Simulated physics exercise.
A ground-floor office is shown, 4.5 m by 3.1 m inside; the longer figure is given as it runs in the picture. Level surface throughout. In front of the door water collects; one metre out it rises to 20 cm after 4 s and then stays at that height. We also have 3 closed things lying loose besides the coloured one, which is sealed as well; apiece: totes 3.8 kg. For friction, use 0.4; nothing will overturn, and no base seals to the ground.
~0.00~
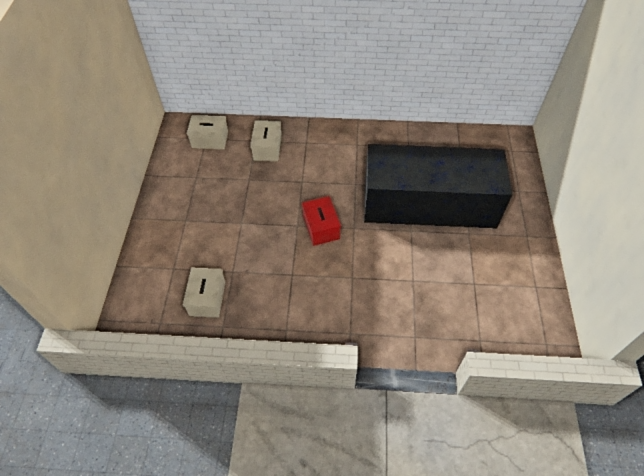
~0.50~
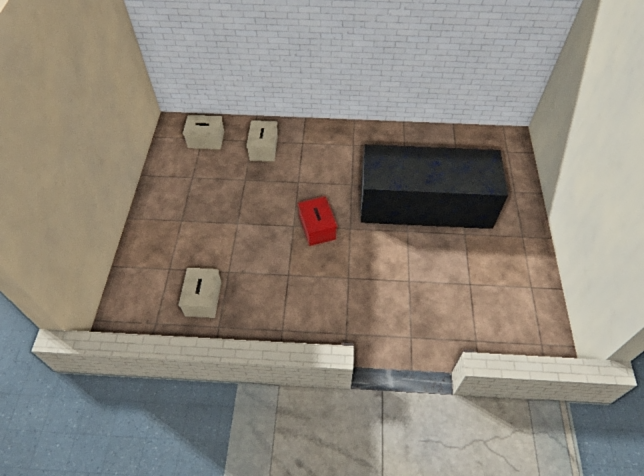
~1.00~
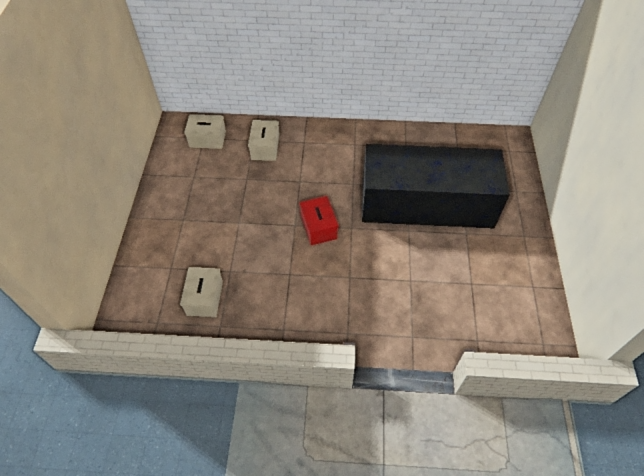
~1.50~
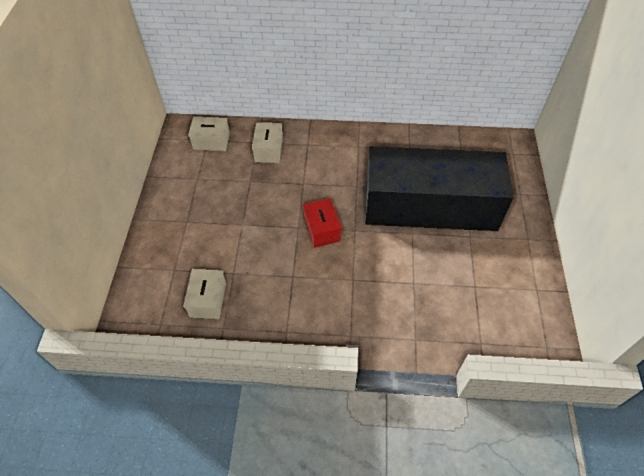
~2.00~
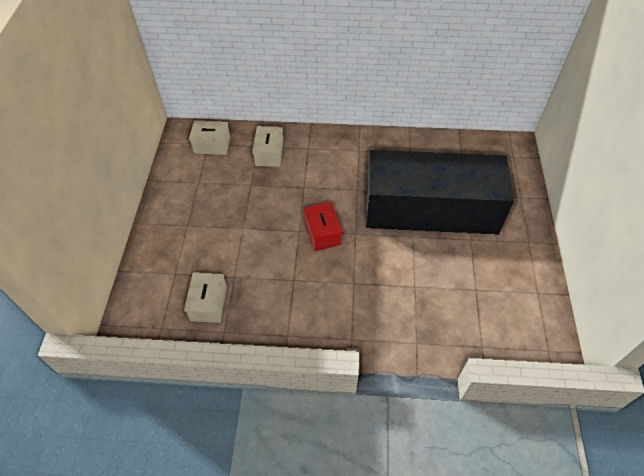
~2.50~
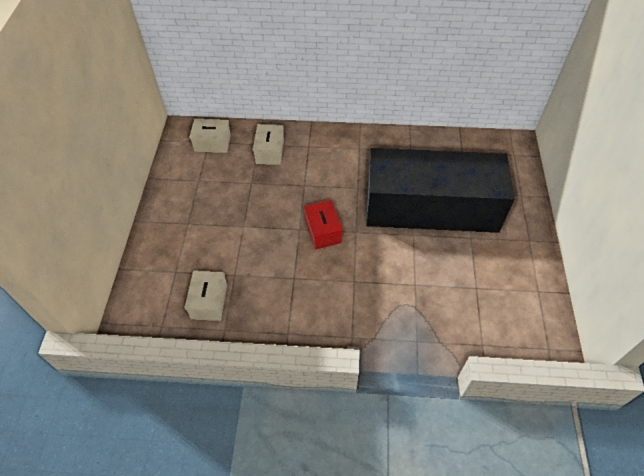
A long dark block stood on the tiled floor near a red tote and three pale boxes, all of them still, while water spread outside and then crept in through the doorway.
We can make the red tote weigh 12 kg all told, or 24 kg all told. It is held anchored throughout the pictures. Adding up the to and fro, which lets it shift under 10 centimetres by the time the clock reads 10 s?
Extra weight is needed.
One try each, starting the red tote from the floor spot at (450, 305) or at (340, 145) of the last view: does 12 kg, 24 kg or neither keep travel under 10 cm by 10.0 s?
First try the heavier suffices, second try both suffice.
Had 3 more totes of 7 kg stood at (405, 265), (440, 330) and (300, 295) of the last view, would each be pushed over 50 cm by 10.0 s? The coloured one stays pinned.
In the order given, beyond the mark, then beyond the mark, and last within the mark.
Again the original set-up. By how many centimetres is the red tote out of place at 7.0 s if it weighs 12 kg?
Displacement near 30 cm.
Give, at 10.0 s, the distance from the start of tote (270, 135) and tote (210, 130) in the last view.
The first is 20 cm from its start, the second 30 cm.
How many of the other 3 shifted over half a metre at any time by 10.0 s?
Answer: 0.
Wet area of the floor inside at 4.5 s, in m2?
Roughly 5.0 m2.
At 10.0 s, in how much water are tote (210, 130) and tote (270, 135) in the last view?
First roughly 5 cm, second roughly 5 cm.
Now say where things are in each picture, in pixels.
In the first picture, the red tote at (321, 214), on the bottom; water covers 0.0 m2; 0 of 4 have shifted.
In the second picture, the red tote at (317, 214), on the bottom; water covers 0.0 m2; 0 of 4 have shifted.
In the third picture, the red tote at (319, 214), on the bottom; water covers 0.0 m2; 0 of 4 have shifted.
In the fourth picture, the red tote at (322, 216), on the bottom; 0.0 m2 under water; 0 of 4 have shifted.
In the fifth picture, the red tote at (323, 220) rests on the ground; water covers 0.0 m2; 0 of 4 have shifted.
In the sixth picture, the red tote at (323, 218) rests on the ground; 0.4 m2 under water; 0 of 4 have shifted.
After 3.5 s the red tote would be 0 cm from its start with 12 kg and 0 cm from its start with 24 kg; 0 cm of water round it then.
After 4.5 s the red tote would be 0 cm from its start with 12 kg and 0 cm from its start with 24 kg; 4 cm of water round it then.
After 7.0 s the red tote would be 32 cm from its start with 12 kg and 0 cm from its start with 24 kg; 6 cm of water round it then.
After 10.0 s the red tote would be 73 cm from its start with 12 kg and 0 cm from its start with 24 kg; 7 cm of water round it then.
